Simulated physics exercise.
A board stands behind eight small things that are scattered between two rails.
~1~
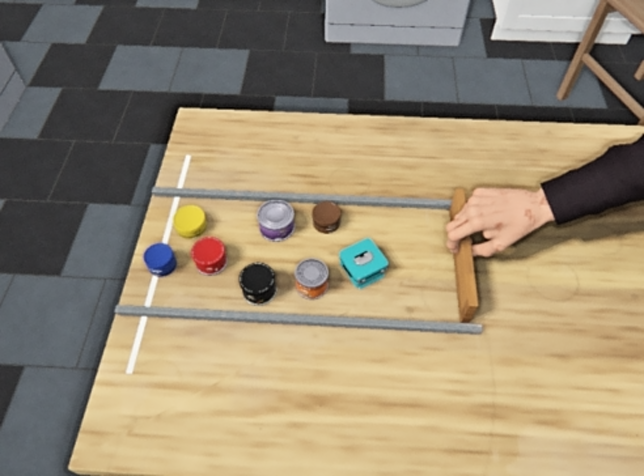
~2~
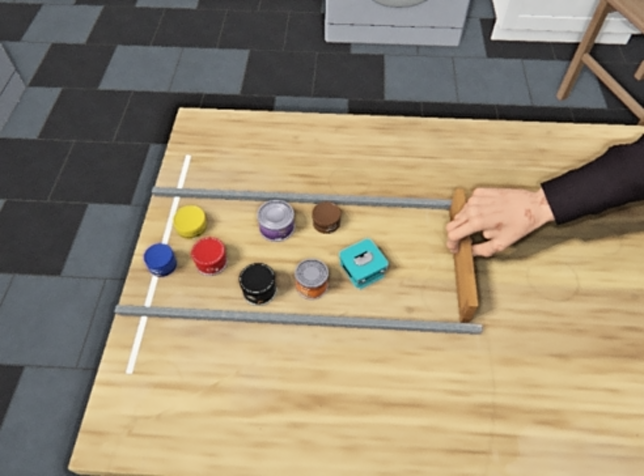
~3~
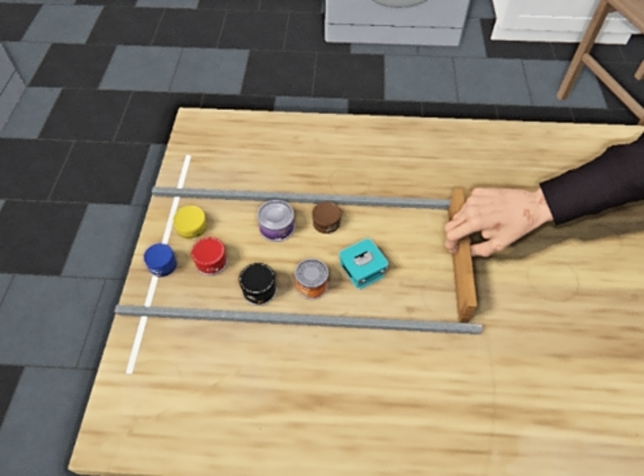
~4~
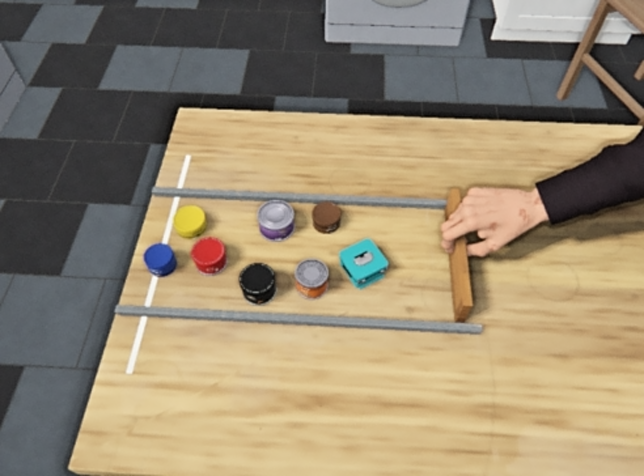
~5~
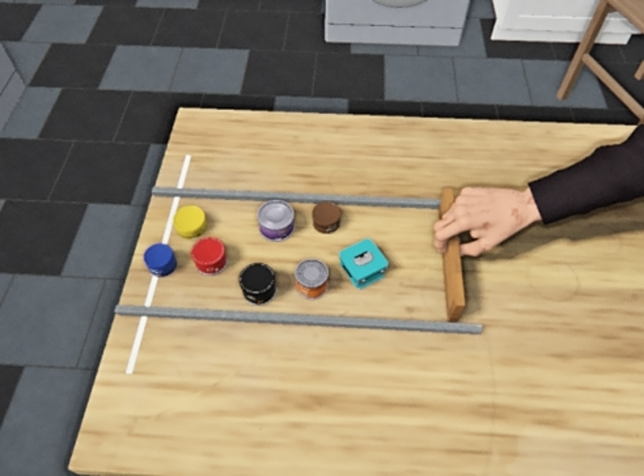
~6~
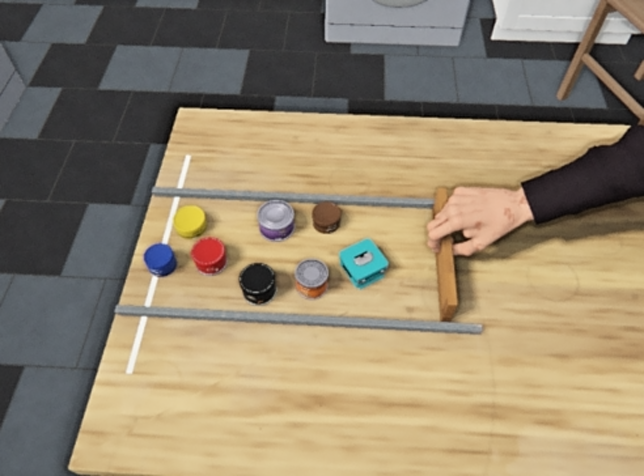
On a pale wooden table in a room with a dark tiled floor, seen from above at a slant, two grey rails run left to right. Between them lie blue and yellow tubs near a white tape line, a red tin, black, purple, brown and orange containers, and a teal object. A hand at right slides an upright wooden board slightly left, while everything else and the camera stay still.
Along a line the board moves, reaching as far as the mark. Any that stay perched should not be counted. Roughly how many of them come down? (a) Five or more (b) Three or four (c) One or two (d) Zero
Answer: A.
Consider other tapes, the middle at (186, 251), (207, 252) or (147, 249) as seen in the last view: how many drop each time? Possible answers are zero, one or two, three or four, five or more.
In that order: One or two; 1 or 2; five or over.
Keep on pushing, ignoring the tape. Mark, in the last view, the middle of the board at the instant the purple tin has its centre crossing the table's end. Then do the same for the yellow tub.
Purple tin over the end: About (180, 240). Yellow tub over the end: About (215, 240).
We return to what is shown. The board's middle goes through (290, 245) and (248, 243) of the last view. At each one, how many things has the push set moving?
Moved so far: 5, then 7.
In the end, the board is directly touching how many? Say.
It's 3.
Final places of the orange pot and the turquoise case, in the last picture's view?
In the last picture, roughly (137, 270) and (143, 243).
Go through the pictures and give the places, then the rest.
In the first frame, blue tub (160, 260); yellow tub (190, 222); red tin (210, 256); board (462, 254); tape (163, 250).
In the second frame, yellow tub (190, 222); brown tub (327, 218).
In the third frame, red tin (210, 257); board (461, 254).
In the fourth frame, blue tub (161, 260); black tin (258, 285).
In the fifth frame, yellow tub (190, 222); orange pot (312, 279).
In the sixth frame, blue tub (161, 260); yellow tub (190, 222); red tin (210, 257); board (444, 253); tape (163, 250).
Soon after, none off yet; blue tub at rest near (161, 260); yellow tub at rest near (190, 222); red tin at rest near (210, 257).
In the end, the number that fall off is five or more; gone, purple tin, black tin, red tin, yellow tub and blue tub.
